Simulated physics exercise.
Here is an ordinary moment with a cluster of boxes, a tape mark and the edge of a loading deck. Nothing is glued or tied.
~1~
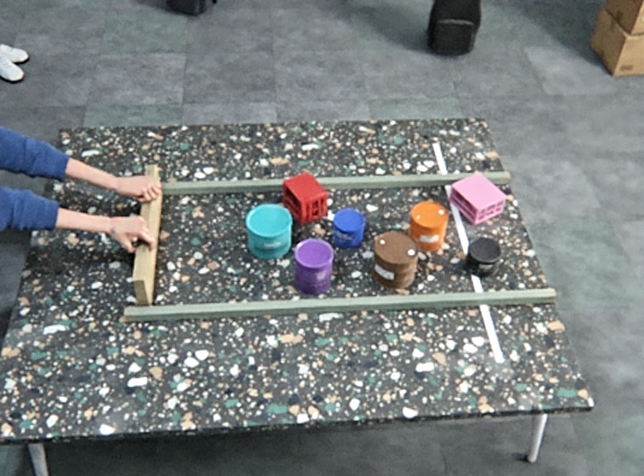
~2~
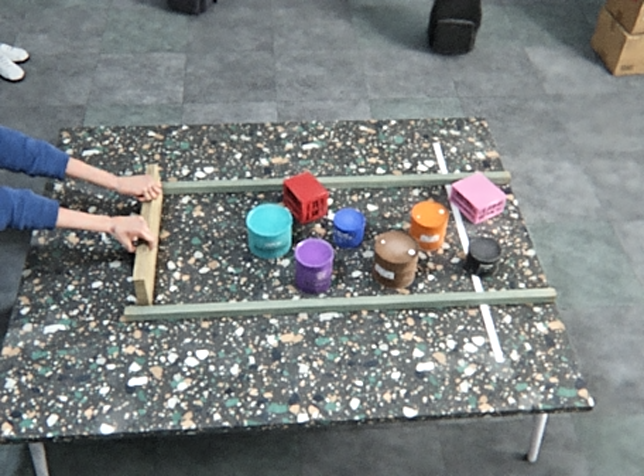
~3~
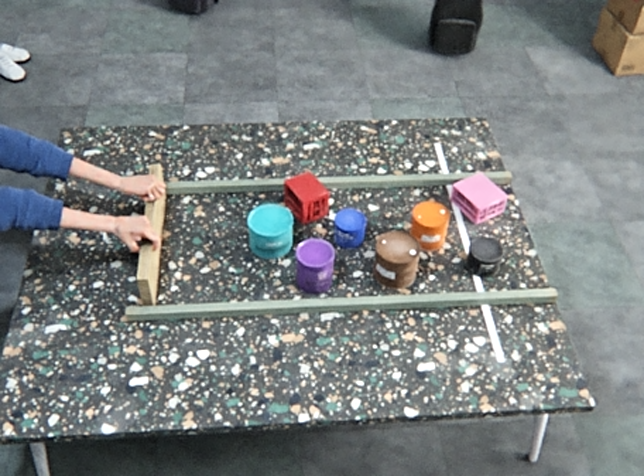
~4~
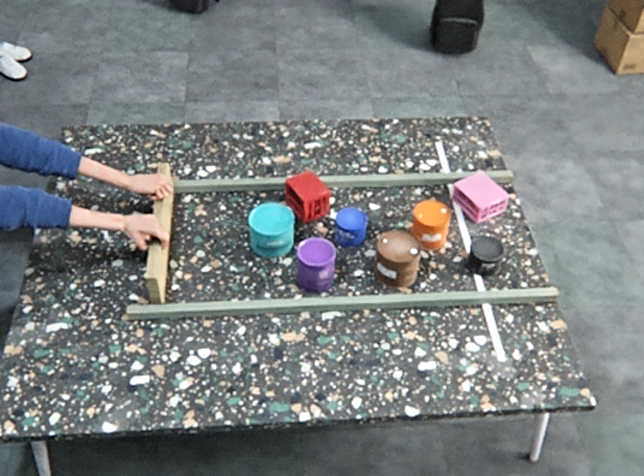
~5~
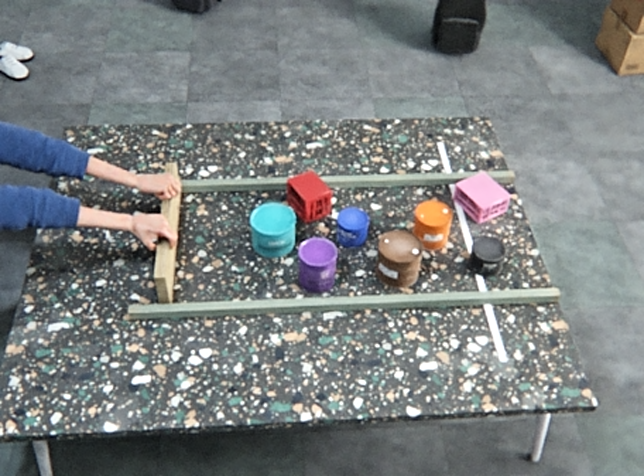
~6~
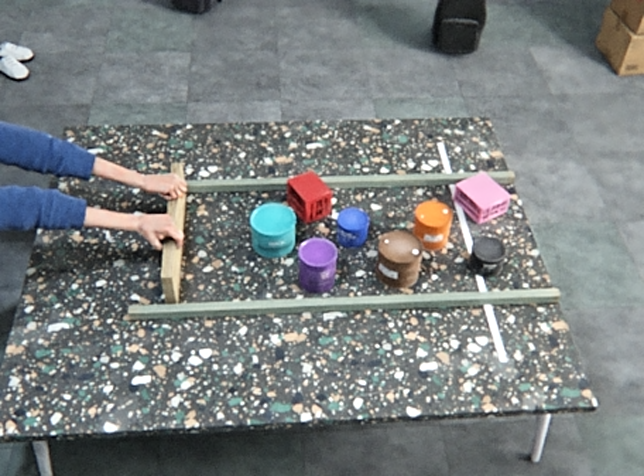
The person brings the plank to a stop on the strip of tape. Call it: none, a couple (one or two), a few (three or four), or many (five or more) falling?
Call: A couple.
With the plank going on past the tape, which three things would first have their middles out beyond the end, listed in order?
It goes the black pail, after that the pink crate, and after that the orange canister.
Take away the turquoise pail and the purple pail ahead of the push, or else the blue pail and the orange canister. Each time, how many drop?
Try one: 0; try two: 1.
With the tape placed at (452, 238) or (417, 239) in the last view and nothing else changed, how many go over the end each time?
In that order 1 and 0.
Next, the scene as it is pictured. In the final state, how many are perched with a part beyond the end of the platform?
Looks like 2 of them.
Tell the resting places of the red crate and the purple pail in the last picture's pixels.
Middles: Around (475, 195) and around (500, 262).
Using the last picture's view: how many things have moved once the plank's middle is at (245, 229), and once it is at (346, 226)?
0 and 6.
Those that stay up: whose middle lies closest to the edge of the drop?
Orange canister.
Soon after, none off yet; pink crate at rest near (481, 198); black pail at rest near (487, 257); orange canister at rest near (432, 226).
After that, none off yet; pink crate at rest near (481, 198); black pail at rest near (487, 257); orange canister displaced about its own width near (459, 226).
In the end, the number that fall off is one or two; gone, black pail and pink crate.
